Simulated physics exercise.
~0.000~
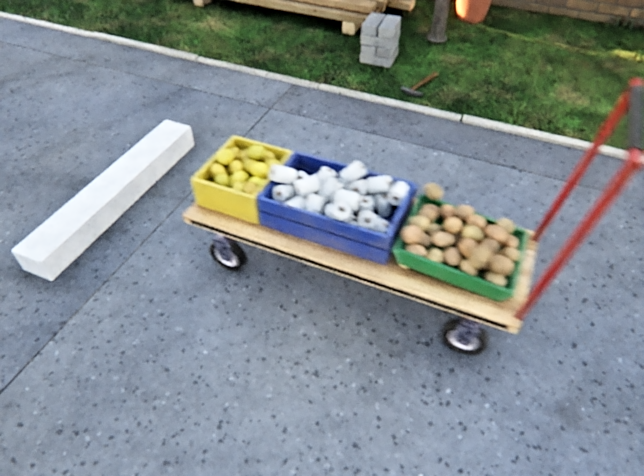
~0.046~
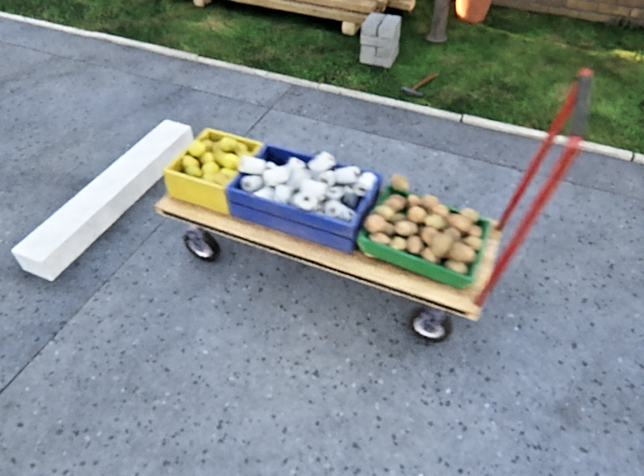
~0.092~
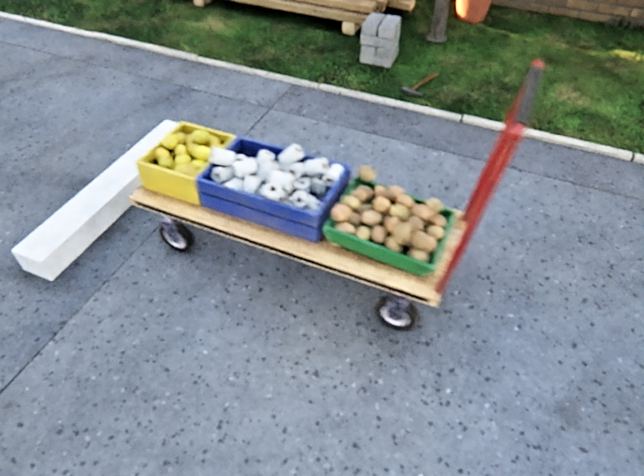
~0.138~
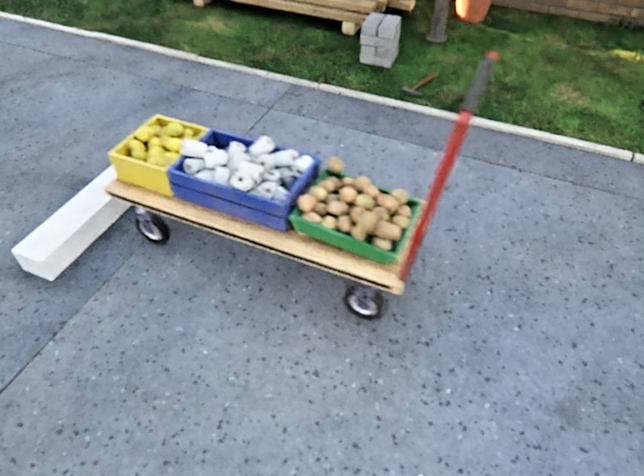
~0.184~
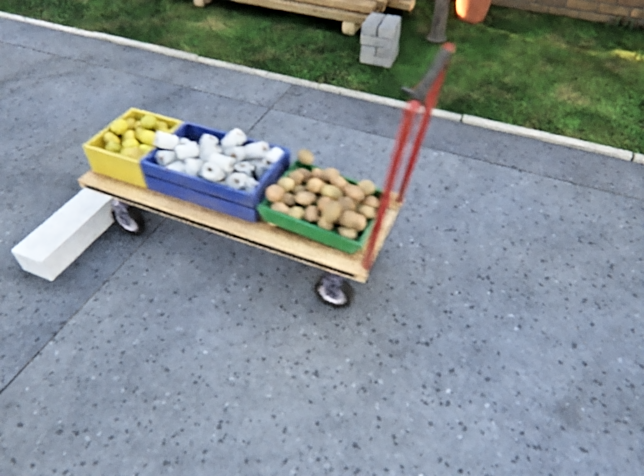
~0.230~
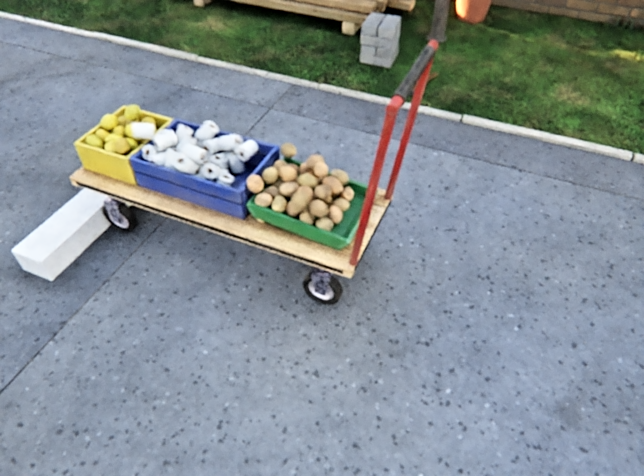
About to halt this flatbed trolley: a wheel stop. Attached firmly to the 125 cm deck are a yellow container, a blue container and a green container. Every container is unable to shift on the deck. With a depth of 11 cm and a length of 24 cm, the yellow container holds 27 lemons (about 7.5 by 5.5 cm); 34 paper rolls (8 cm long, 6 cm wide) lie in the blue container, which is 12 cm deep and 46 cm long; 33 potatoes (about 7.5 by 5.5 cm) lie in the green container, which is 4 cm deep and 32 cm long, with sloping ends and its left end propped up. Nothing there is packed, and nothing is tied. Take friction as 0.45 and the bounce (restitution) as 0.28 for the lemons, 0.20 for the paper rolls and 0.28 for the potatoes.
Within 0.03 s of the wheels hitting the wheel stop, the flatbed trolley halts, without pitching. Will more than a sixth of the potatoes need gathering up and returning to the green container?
Yes.
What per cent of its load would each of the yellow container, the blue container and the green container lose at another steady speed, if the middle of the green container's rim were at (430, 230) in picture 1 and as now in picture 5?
Yellow container 0 %, blue container 10 %, green container 20 %.
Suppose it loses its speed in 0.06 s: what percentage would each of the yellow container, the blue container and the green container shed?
Yellow container 0, blue container 20, green container 20 %.
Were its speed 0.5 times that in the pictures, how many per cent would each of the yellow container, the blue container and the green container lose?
Yellow container 0, blue container 0, green container 10 per cent.
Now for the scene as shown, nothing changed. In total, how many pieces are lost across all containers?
Pieces: Around 20.
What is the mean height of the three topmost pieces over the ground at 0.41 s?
Roughly 58 centimetres.
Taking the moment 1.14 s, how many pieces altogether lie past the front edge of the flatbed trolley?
Roughly 3 pieces.
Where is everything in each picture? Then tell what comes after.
In the first picture (we follow the rim corner now nearest the camera), green container at (512, 292); yellow container at (252, 197); 56 cm still to roll; nothing out yet.
Green container at (472, 280); yellow container at (221, 187); 43 cm still to roll, in the second picture.
Green container at (433, 267); yellow container at (191, 178); 30 cm still to roll, in the third picture.
Green container at (395, 256); yellow container at (163, 169); 17 cm still to roll, in the fourth picture.
Green container at (360, 244); yellow container at (135, 161); 5 cm still to roll; 1 out, the lowest potato at (305, 157), in the fifth picture.
Green container at (347, 240); yellow container at (126, 158); stopped; 2 out, the lowest potato at (288, 150), in the sixth picture.
After 0.29 s, 0 of 27 out of the yellow container, 2 of 34 out of the blue container and 3 of 33 out of the green container.
After 0.41 s, 1 of 27 out of the yellow container, 5 of 34 out of the blue container and 6 of 33 out of the green container.
After 0.64 s, 1 of 27 out of the yellow container, 6 of 34 out of the blue container and 10 of 33 out of the green container.
When it is over (at 1.14 s), 1 of 27 out of the yellow container, 6 of 34 out of the blue container and 12 of 33 out of the green container. Asked share, 12 of 33, 36 per cent.
